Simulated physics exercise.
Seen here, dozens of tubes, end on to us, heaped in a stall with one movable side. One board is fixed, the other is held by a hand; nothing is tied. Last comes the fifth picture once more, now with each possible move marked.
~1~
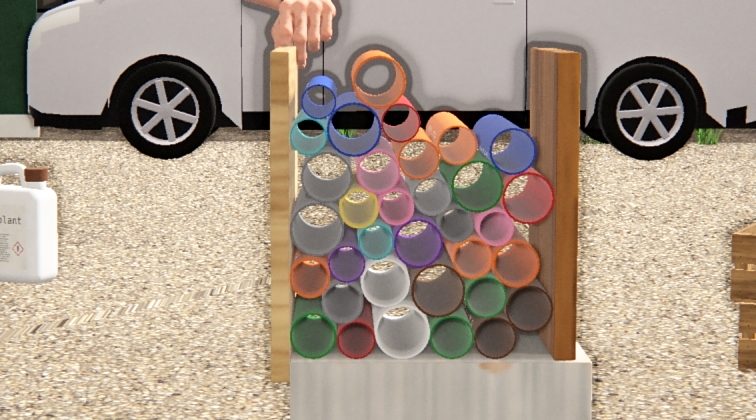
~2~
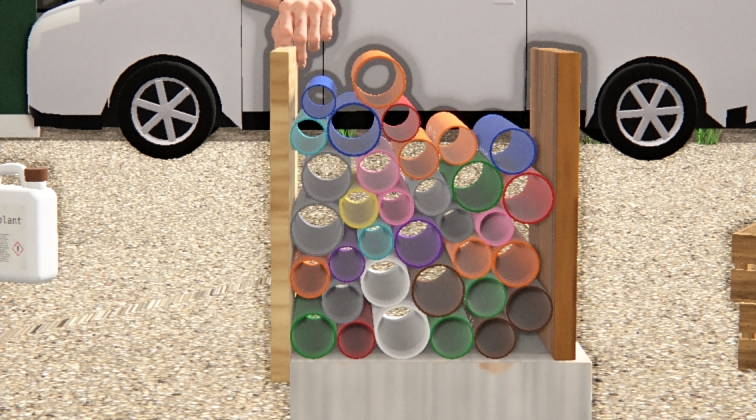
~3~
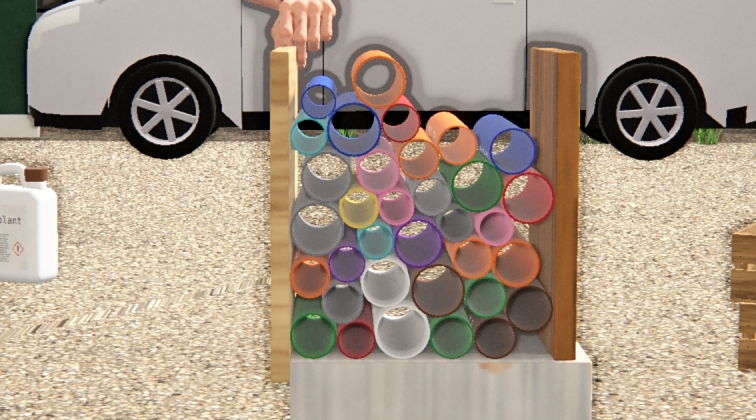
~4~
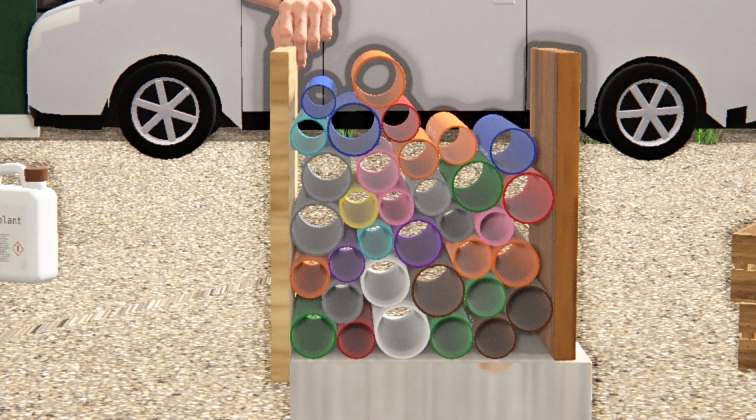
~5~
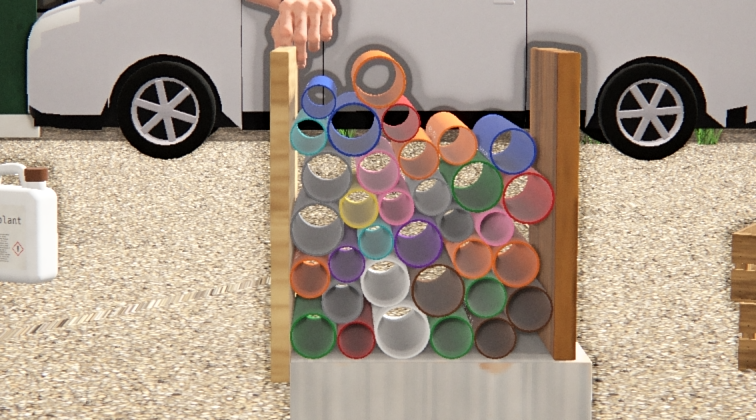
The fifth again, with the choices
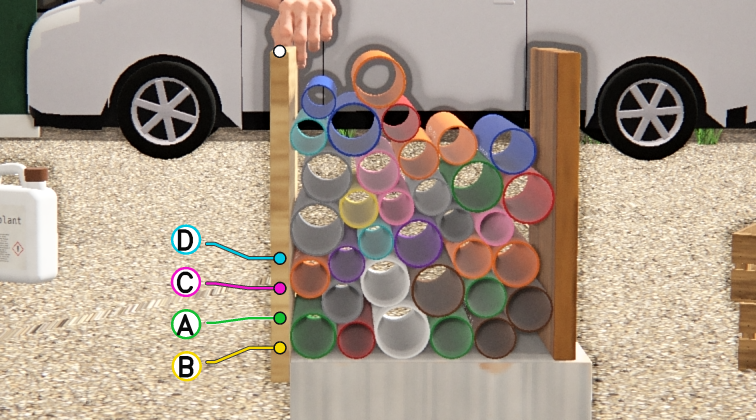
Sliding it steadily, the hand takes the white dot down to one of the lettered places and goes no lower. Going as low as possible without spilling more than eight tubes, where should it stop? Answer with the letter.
The last mark within the limit is D.
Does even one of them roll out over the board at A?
At A: Yes.
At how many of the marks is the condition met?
One of them.
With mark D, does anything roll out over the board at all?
Yes.
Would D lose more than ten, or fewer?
It loses fewer than ten.
On the marked copy, A at (280, 318); B at (280, 348); C at (280, 288); D at (280, 258); the white dot at (279, 52).
Taking D. A third of the way, top of the board (290, 150).
Two thirds of the way, top of the board (290, 256).
When it is over, top of the board (290, 257), six out over the board.
As for the rest, A more than eight out over the board; B more than eight out over the board; C nine out over the board.
